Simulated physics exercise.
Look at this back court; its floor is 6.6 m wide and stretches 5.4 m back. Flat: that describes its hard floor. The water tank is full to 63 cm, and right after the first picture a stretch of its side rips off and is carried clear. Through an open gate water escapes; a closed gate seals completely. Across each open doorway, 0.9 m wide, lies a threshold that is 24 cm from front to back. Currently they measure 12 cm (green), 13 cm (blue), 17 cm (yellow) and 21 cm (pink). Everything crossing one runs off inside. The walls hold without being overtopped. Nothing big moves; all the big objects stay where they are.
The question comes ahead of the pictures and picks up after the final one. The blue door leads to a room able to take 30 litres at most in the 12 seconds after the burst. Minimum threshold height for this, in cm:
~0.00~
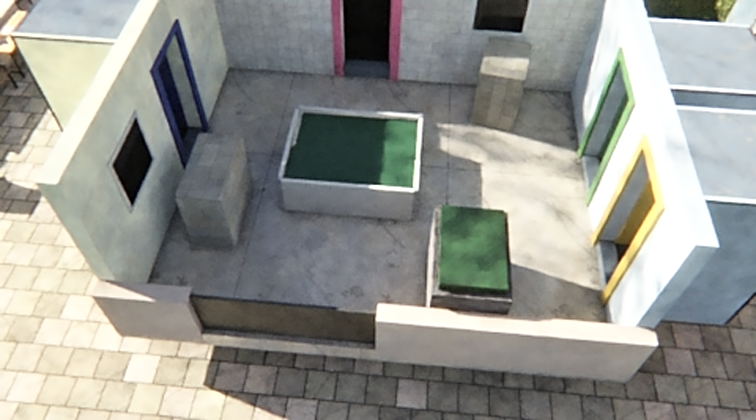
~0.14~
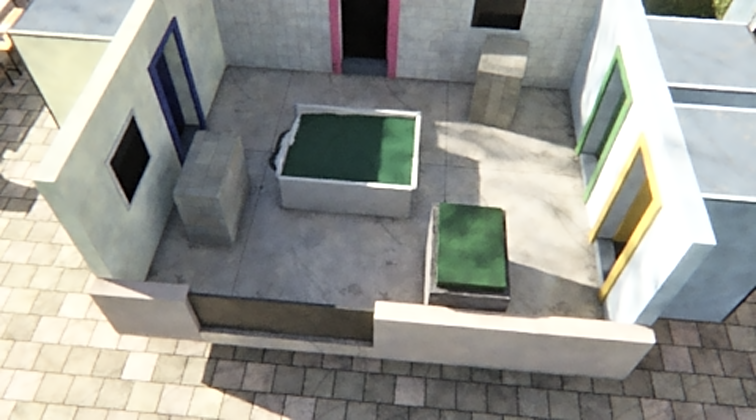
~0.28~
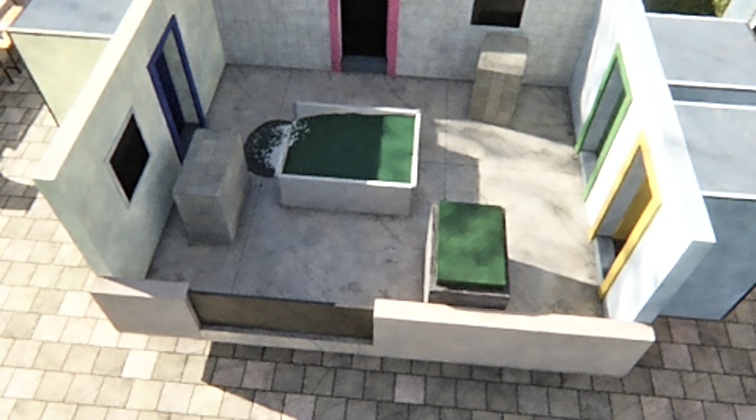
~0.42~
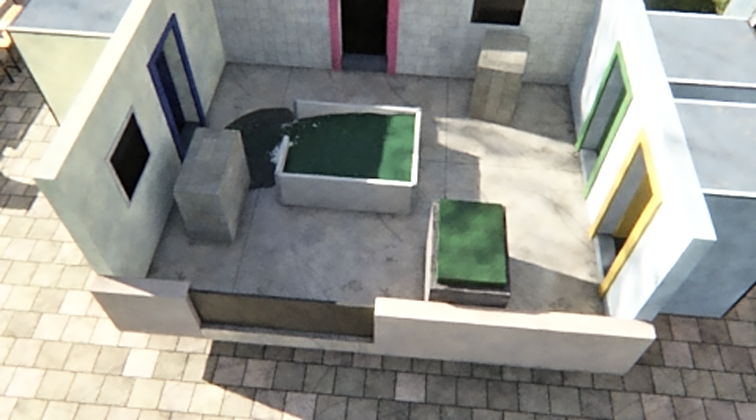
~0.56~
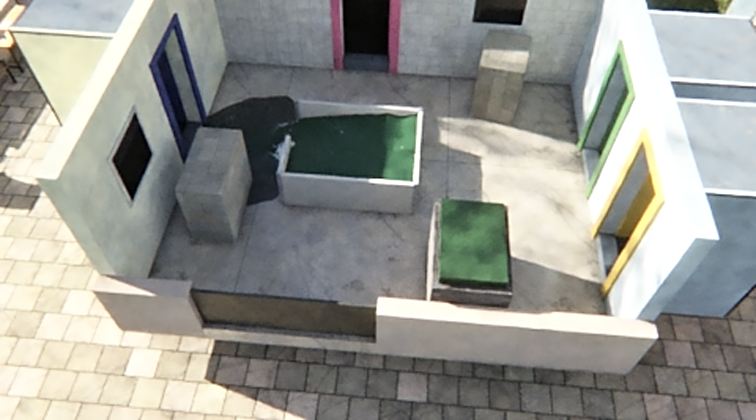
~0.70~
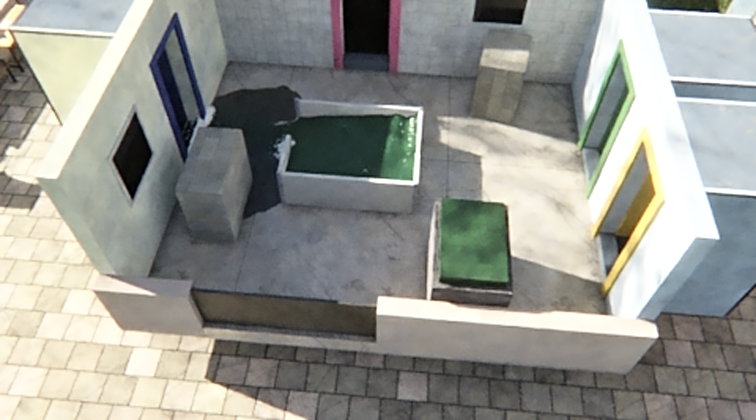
27 cm, roughly.
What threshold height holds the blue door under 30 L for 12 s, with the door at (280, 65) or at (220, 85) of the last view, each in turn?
About 14.5 and 19 cm.
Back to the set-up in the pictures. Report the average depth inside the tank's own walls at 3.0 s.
Averaged depth comes out at about 31 cm.
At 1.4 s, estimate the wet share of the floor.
I'd say near 20 percent.
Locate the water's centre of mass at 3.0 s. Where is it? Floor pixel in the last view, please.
(302, 153).
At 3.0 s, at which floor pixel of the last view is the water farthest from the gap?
Near (138, 306).
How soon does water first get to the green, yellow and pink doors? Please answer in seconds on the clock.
Arrives: Green 5.0 s / yellow 6.5 s / pink 2.6 s.
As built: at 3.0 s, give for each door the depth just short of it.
Lab note, depth in cm: Green 0; blue 23; yellow 0; pink 4.
After 1.4 s water covers 20 % of the floor, deepest (35 cm) near (292, 147); 30 cm at the blue door, 63 litres in over its 13 cm threshold.
After 3.0 s water covers 30 % of the floor, deepest (26 cm) near (224, 72); 23 cm at the blue door, 213 litres in over its 13 cm threshold.
After 12.0 s water covers 95 % of the floor, deepest (10 cm) near (512, 338); 7 cm at the blue door, 272 litres in over its 13 cm threshold.
At the blue door as built, the water arrived by 0.6 s and peaked near 33 cm at 1.6 s.
Run again over the same 12 s with other heights there, 54 litres in over 24 cm, 4 litres over 32.5 cm. The limit of 30 litres is kept from about 27 cm up.
